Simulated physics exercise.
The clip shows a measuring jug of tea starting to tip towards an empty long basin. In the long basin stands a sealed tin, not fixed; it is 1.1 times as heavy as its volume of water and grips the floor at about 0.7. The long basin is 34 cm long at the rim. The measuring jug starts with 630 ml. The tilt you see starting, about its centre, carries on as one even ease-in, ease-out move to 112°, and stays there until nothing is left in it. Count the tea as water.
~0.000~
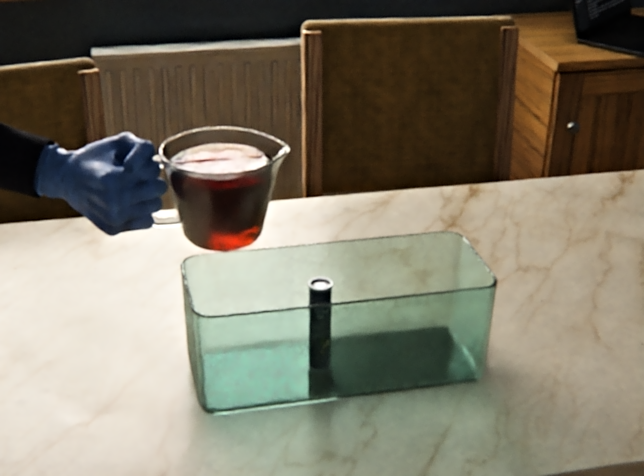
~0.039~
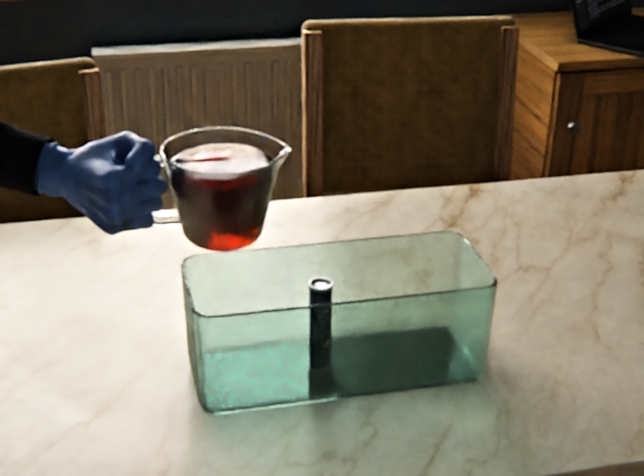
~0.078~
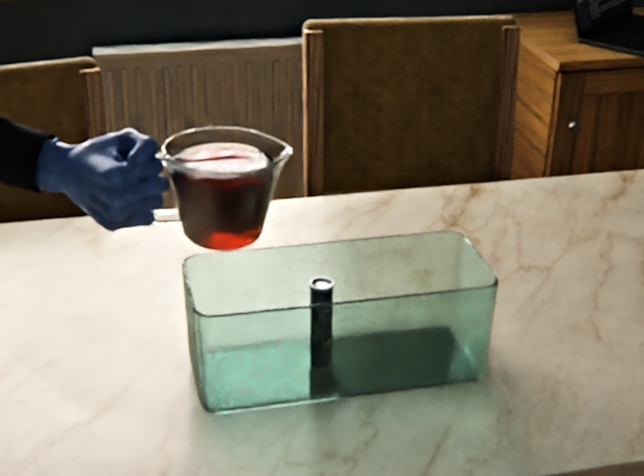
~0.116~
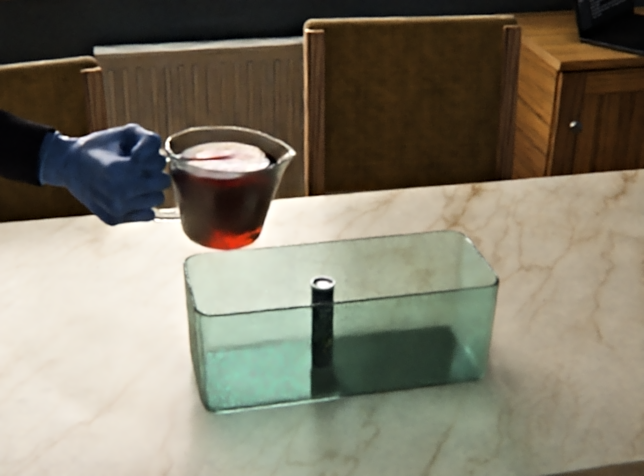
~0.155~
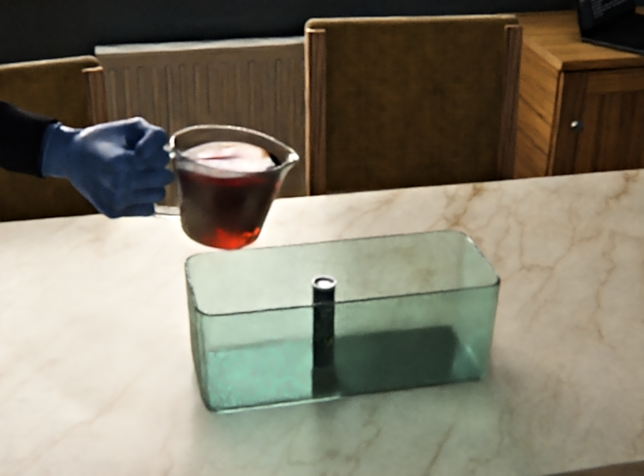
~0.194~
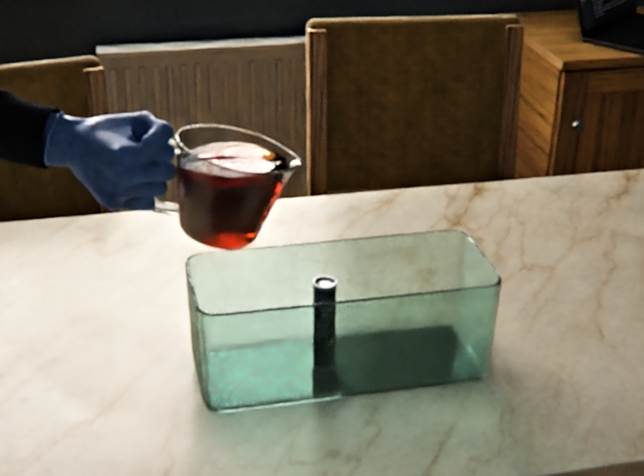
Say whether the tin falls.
The tin topples.
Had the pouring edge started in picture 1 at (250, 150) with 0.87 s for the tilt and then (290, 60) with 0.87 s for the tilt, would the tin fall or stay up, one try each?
First it topples; then it keeps standing.
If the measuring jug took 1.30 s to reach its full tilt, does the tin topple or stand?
Then it goes over.
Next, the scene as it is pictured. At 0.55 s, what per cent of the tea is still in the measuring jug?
About 56 per cent.
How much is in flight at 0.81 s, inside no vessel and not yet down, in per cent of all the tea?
Some 4 per cent.
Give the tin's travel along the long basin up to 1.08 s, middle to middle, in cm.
Some 7 cm.
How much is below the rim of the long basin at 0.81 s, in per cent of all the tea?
Near 92 in a hundred.
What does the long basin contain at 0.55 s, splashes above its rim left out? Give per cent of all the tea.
Some 18 per cent.
By 0.55 s the tilt is 78° and 56 per cent is still to pour; the tin stands where it began.
By 0.81 s the tilt is 111° and 4 per cent is still to pour; the tin leans 6°.
By 1.08 s the tilt is 112° and 0 per cent is still to pour; the tin lies on its side.
By 1.37 s the tilt is 112° and 0 per cent is still to pour; the tin lies on its side.
At rest the tin lies on its side.
